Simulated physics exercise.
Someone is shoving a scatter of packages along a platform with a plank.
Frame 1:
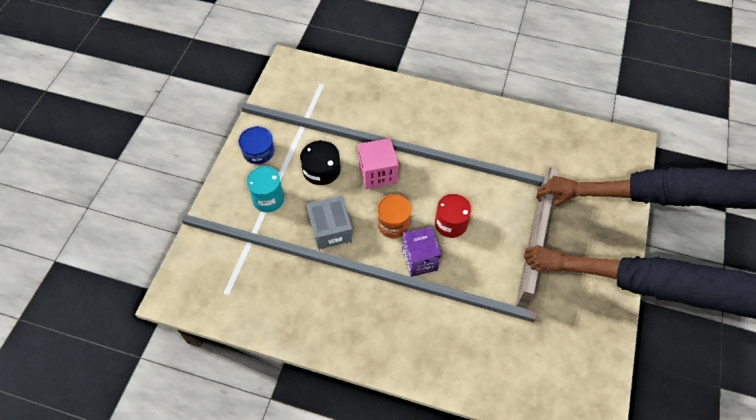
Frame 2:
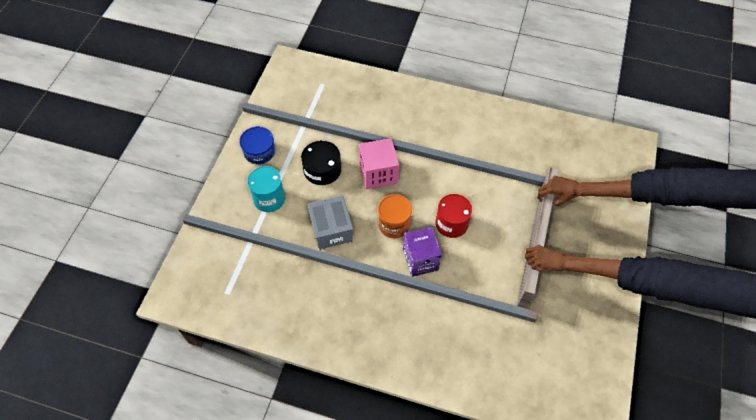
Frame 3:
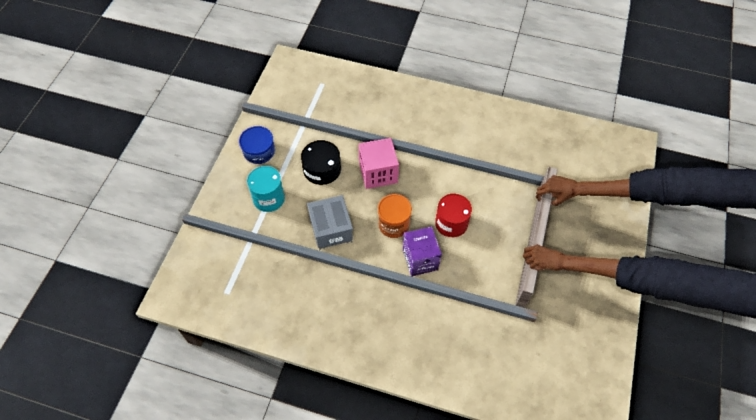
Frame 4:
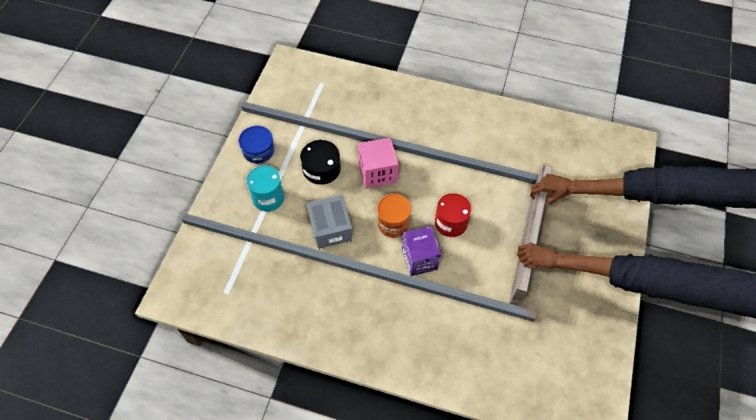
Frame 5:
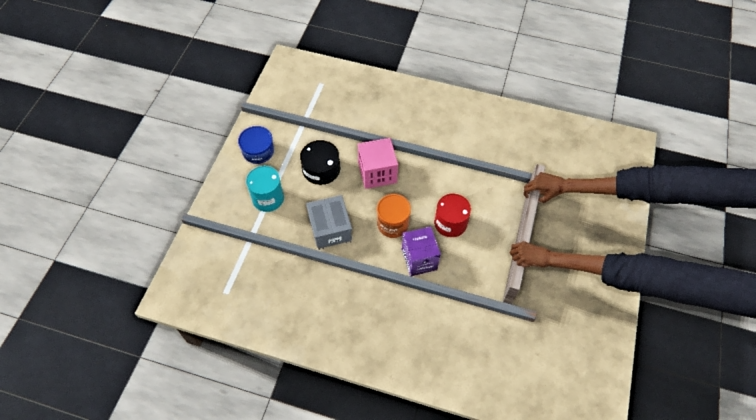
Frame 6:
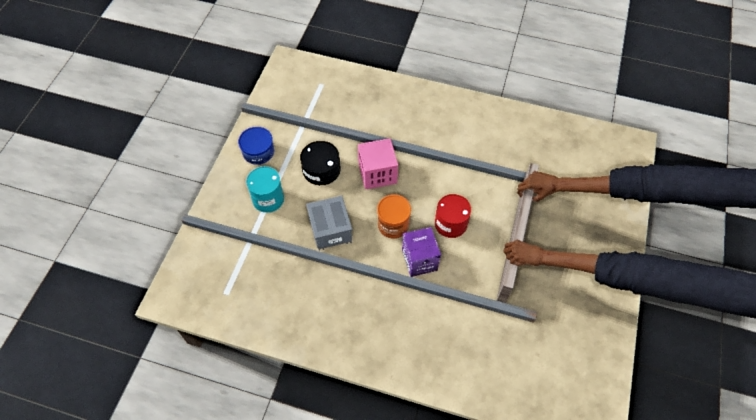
Two hands in dark sleeves grip a plank at the right of a speckled tan platform on a black-and-white checkered floor, seen from above at an angle. Between two grey rails sit blue, turquoise, black, orange and red canisters and pink, grey and purple crates, with a white line crossing at left. The hands slide the plank slightly left while the packages and view stay still.
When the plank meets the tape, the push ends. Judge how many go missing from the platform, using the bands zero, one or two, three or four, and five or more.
My judgement: One or two go missing.
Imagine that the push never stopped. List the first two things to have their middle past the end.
Blue pail, then turquoise canister.
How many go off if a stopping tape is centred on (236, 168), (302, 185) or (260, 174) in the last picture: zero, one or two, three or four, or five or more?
Five or over; zero; 3 or 4.
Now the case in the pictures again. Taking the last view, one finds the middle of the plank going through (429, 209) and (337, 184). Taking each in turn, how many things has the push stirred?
In order, the tallies are 3 and 7.
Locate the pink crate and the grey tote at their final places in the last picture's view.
The pink crate stops around (278, 131); the grey tote around (211, 195).
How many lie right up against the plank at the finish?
3 in contact.
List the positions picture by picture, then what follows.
In the first picture, blue pail (257, 146); turquoise canister (266, 190); black canister (321, 163); plank (537, 237); tape (279, 179).
In the second picture, turquoise canister (267, 190); plank (538, 237).
In the third picture, black canister (321, 162); pink crate (378, 164).
In the fourth picture, blue pail (257, 145); orange pail (394, 216).
In the fifth picture, turquoise canister (266, 189); red canister (452, 216).
In the sixth picture, blue pail (257, 146); turquoise canister (266, 190); black canister (321, 163); plank (518, 232); tape (279, 179).
Early on, none off yet; blue pail at rest near (257, 146); turquoise canister at rest near (266, 190); black canister at rest near (321, 163).
A while later, none off yet; blue pail at rest near (257, 146); turquoise canister moving near (263, 187); black canister travelled a little near (313, 161).
Finally, the number that fall off is one or two; lost, turquoise canister and blue pail.
